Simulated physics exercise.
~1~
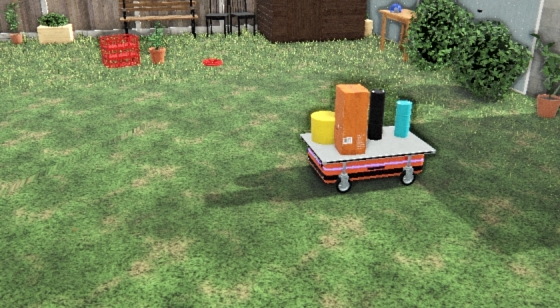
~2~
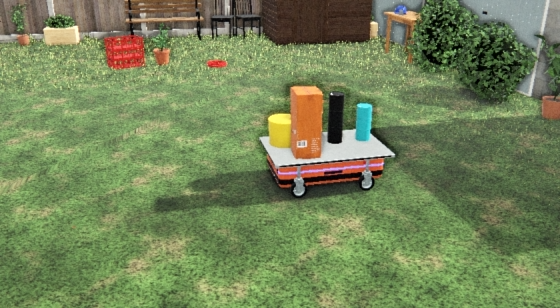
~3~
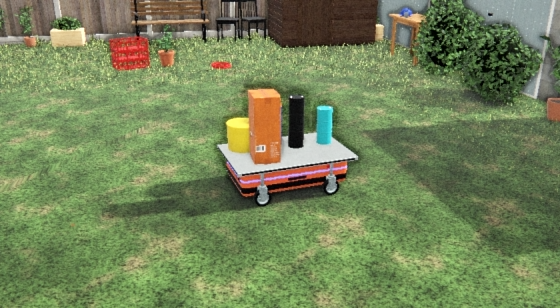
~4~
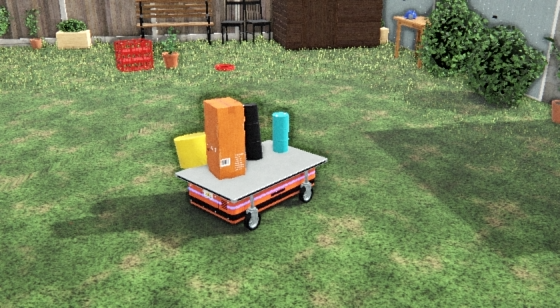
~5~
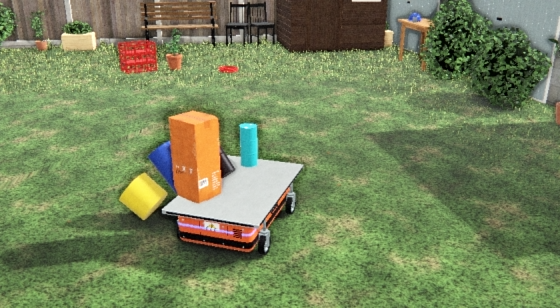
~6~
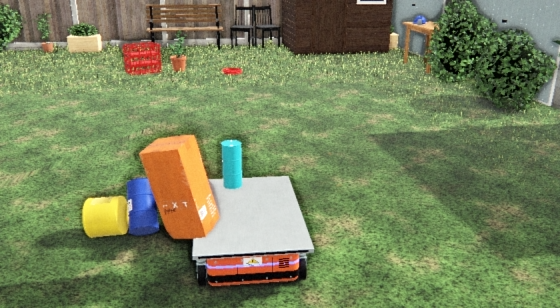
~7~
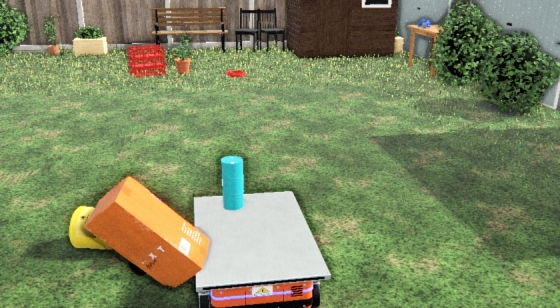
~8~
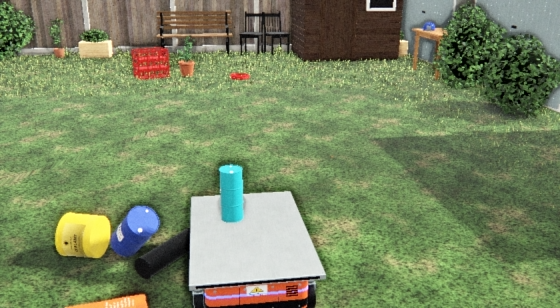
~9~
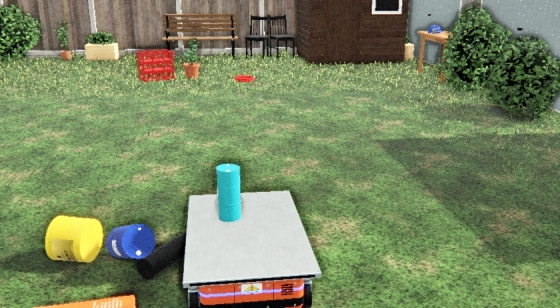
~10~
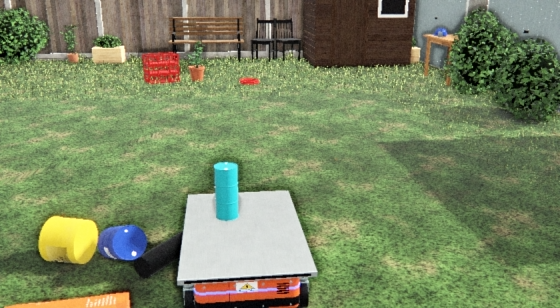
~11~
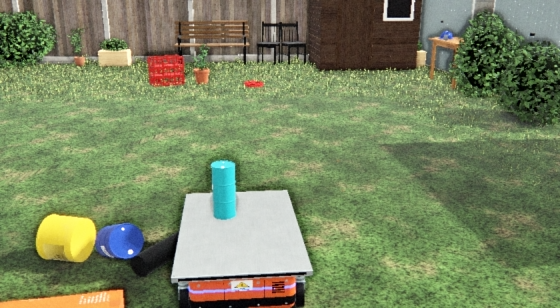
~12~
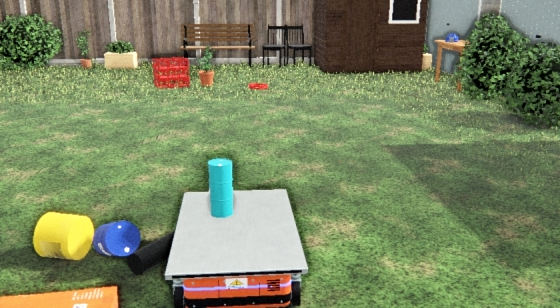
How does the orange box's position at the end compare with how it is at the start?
At the start the orange box stands upright on the cart's deck. By the end it lies on its side on the grass to the left of the cart.
